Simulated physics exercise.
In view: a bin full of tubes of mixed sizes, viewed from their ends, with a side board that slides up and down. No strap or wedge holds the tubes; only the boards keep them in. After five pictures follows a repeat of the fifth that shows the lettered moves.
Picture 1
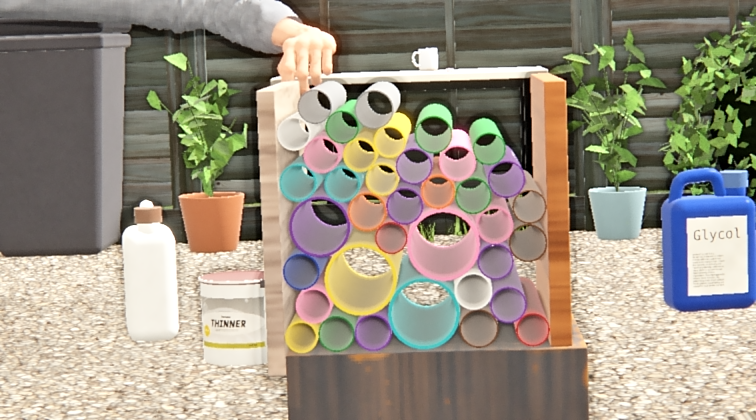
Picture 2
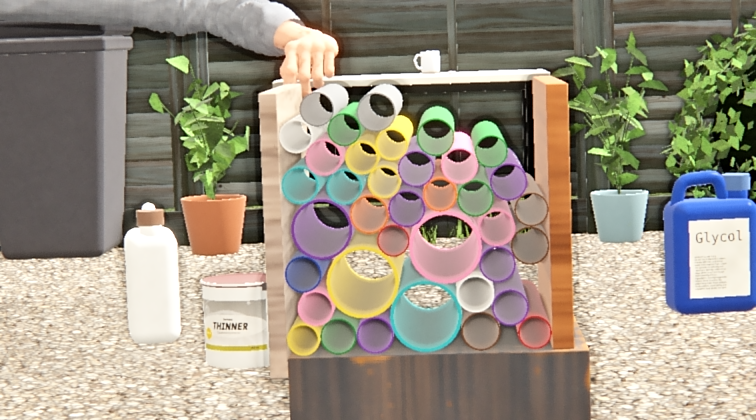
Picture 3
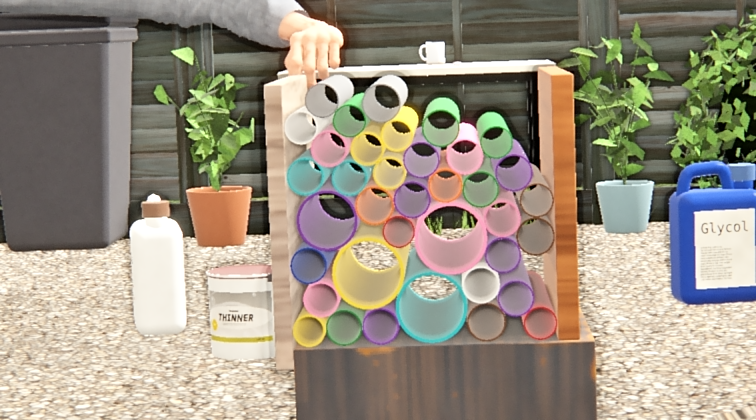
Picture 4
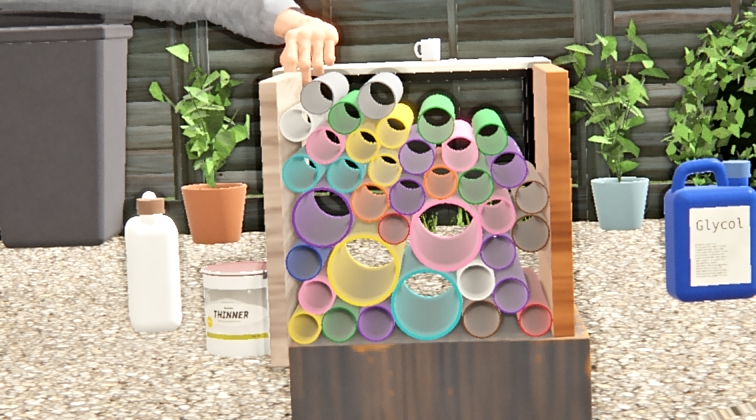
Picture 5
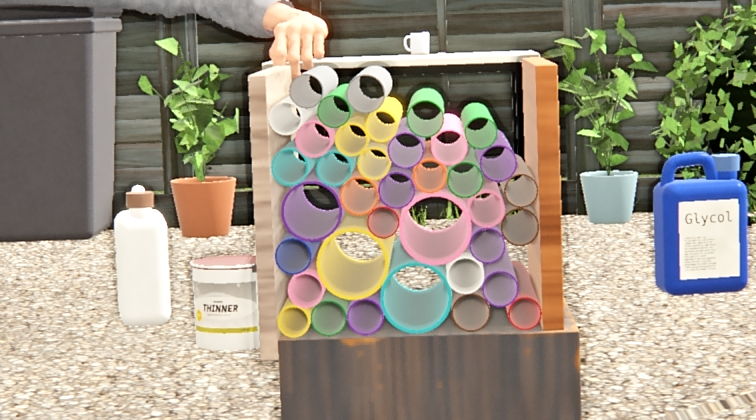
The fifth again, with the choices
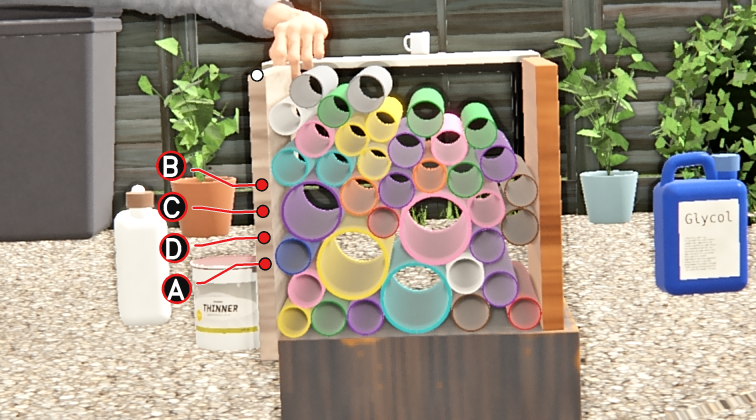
A hand in a grey sleeve rests on the top left corner of an open-fronted wooden bin on gravel, seen from the front before a dark fence. Coloured tubes fill the bin, large purple, yellow, pink and teal ones among smaller ones, with bottles, a thinner tin and potted plants around it. The camera sways slightly, while the hand and tubes show little movement of their own.
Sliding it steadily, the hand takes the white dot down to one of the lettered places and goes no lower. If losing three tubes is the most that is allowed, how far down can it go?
Lower it to B and no more.
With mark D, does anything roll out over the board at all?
Yes, at D.
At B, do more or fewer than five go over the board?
Fewer than five.
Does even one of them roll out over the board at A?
Yes.
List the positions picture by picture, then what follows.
A white tube (473, 291); an orange tube (367, 212); an orange tube (438, 192), in the first picture.
An orange tube (440, 195); a brown tube (531, 209), in the second picture.
A pink tube (465, 157); a green tube (497, 142), in the third picture.
Side board (289, 207), in the fourth picture.
A red tube (525, 313); a white tube (465, 275); an orange tube (359, 196), in the fifth picture.
On the marked copy, A at (265, 264); B at (262, 185); C at (263, 211); D at (264, 238); the white dot at (257, 75).
Following B. Soon after the start, top of the board (269, 126).
Later, top of the board (272, 184).
In the end, top of the board (272, 184), two out over the board.
As for the rest, A more than three out over the board; C more than three out over the board; D more than three out over the board.
